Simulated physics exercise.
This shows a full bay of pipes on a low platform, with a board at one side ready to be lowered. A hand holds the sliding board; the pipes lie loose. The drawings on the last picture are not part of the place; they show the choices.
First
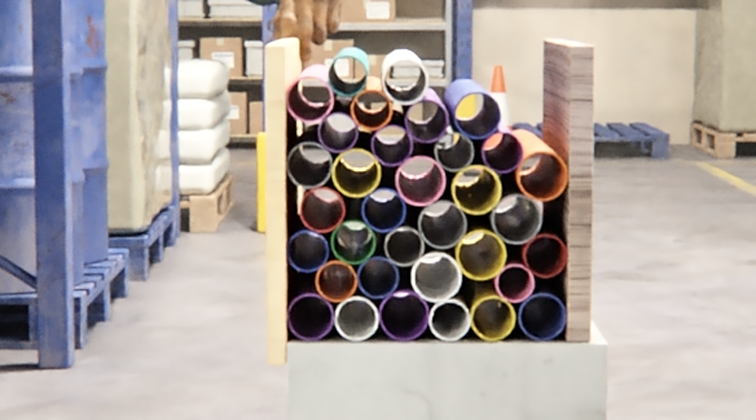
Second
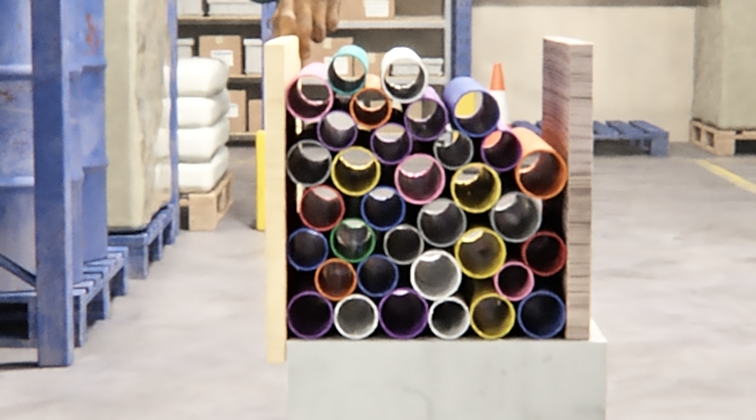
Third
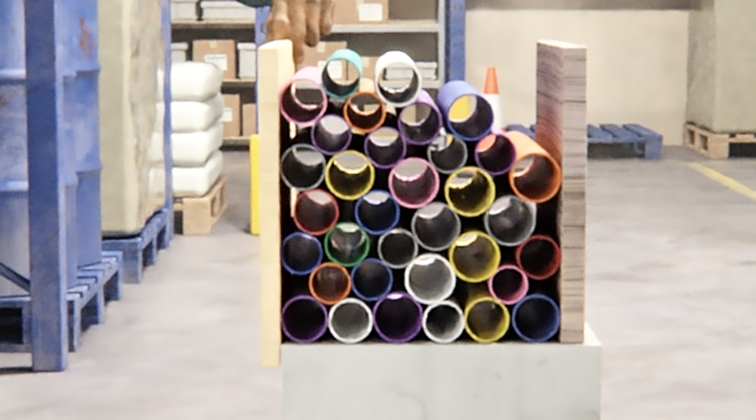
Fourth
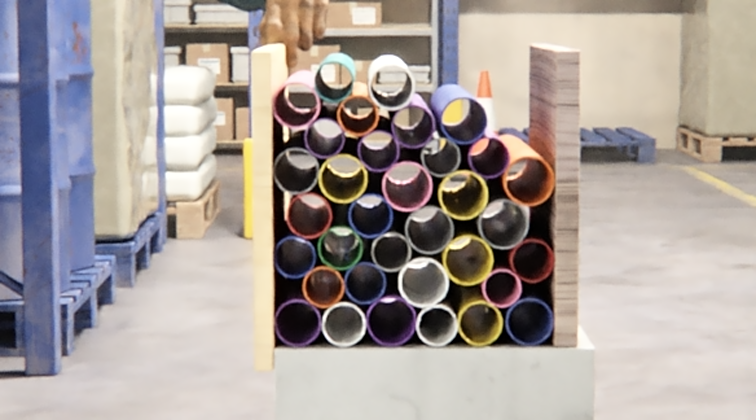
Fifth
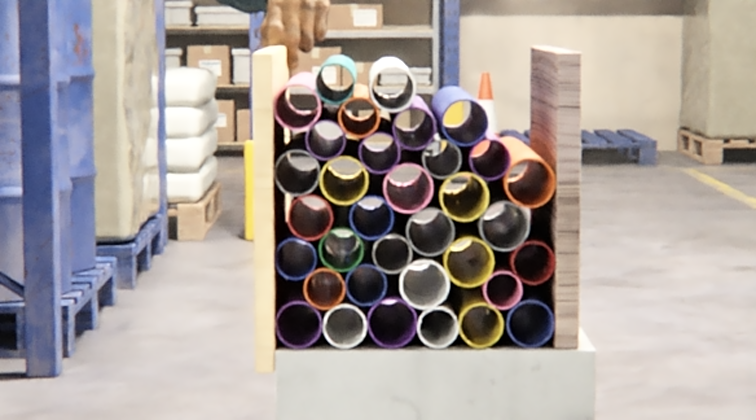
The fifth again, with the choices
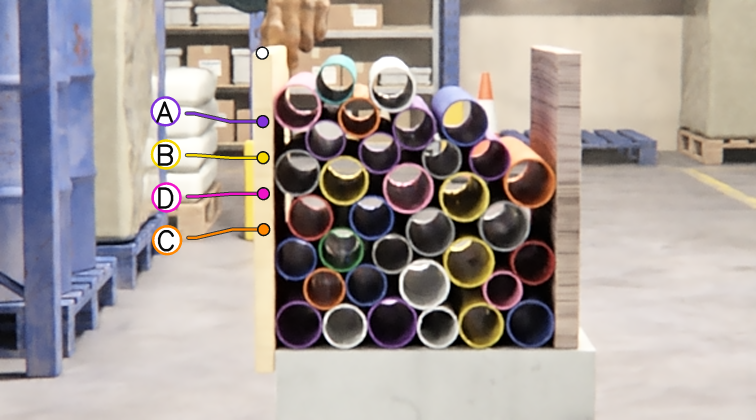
In a warehouse, loose pipes of many colours lie stacked between two upright boards on a pale platform, while a hand stays at the top near the left board. The view shifts slightly, carrying everything a little left and then slightly down, while the pipes stay in the same arrangement.
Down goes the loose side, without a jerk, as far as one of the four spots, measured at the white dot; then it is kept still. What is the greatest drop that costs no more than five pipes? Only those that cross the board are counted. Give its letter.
It can be let down to D.
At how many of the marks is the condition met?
Three of them.
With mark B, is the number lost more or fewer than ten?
At B, fewer than ten.
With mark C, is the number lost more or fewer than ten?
At C, fewer than ten.
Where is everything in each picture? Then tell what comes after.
The first frame shows side board (285, 187); a purple pipe (311, 317); a blue pipe (543, 317).
The second frame shows a blue pipe (542, 315); a green pipe (353, 240).
The third frame shows a blue pipe (378, 212); a yellow pipe (350, 175).
The fourth frame shows an orange pipe (529, 180); a purple pipe (414, 126).
The fifth frame shows side board (273, 195); a purple pipe (299, 324); a blue pipe (531, 324).
On the marked copy, A at (263, 122); B at (263, 158); C at (264, 230); D at (263, 194); the white dot at (262, 53).
With D. Early on, top of the board (274, 118).
Further on, top of the board (274, 191).
At the end, top of the board (274, 193), two out over the board.
As for the rest, A none out over the board; B two out over the board; C six out over the board.
